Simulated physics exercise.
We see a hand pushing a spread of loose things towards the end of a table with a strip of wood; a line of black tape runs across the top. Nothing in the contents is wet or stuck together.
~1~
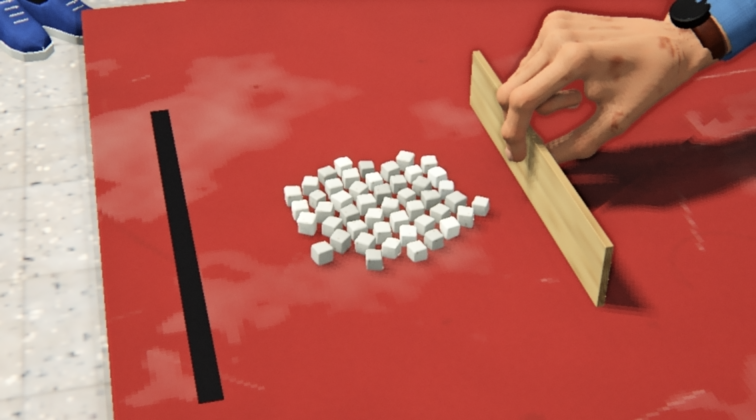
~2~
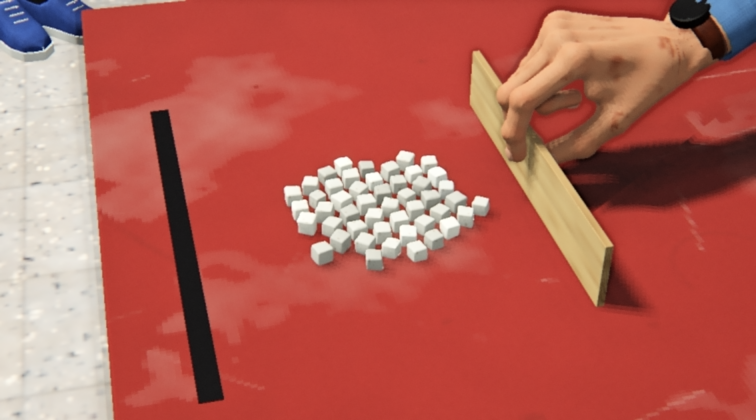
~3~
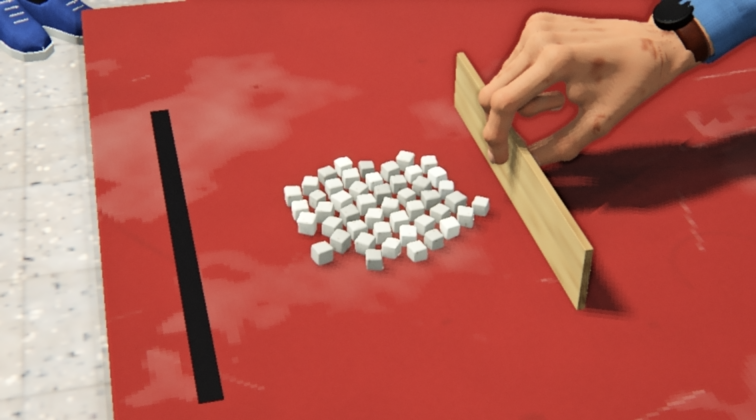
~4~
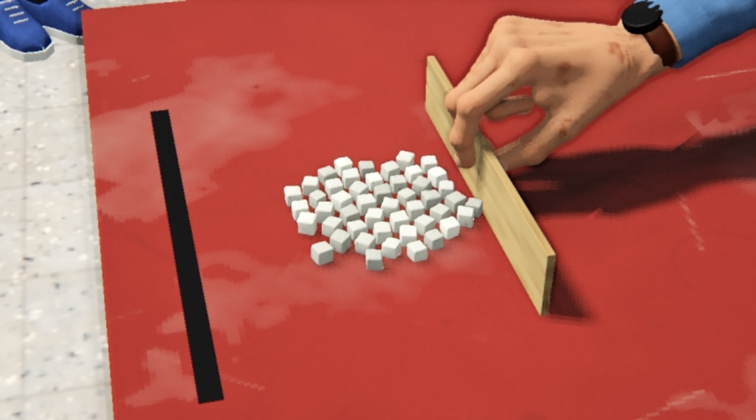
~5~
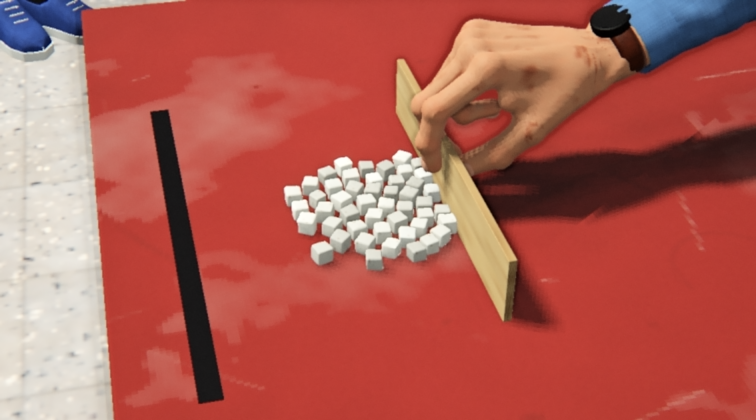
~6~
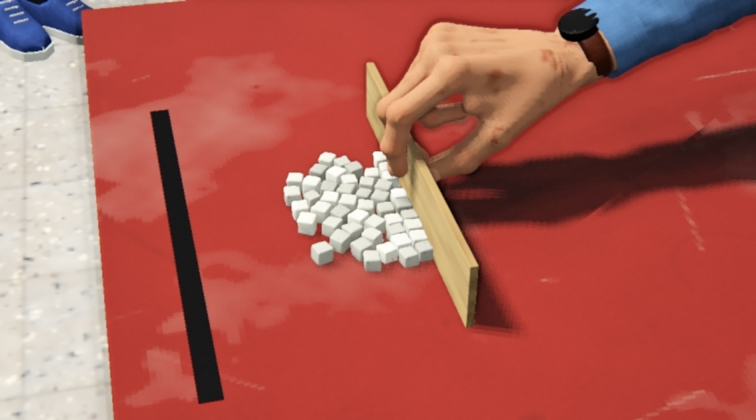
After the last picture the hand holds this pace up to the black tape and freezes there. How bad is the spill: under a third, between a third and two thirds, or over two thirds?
Spill: Under one-third.
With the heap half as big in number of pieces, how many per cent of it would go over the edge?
I'd expect around 0 per cent.
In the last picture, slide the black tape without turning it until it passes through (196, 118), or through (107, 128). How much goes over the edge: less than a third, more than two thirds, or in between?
Try 1 - under a third; try 2 - beyond two thirds.
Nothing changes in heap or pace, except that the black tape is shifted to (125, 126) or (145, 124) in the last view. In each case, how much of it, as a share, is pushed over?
You'd see some 70 in a hundred first, and then 40 in a hundred.
Just after the last frame, strip of wood still moving, near (287, 167); heap all on the table, its front near (193, 216).
A moment on, strip of wood stopped at the black tape; heap about a tenth over the edge.
Further on, strip of wood stopped at the black tape; heap roughly a quarter over the edge.
When it is over, strip of wood stopped at the black tape; heap roughly a quarter over the edge.
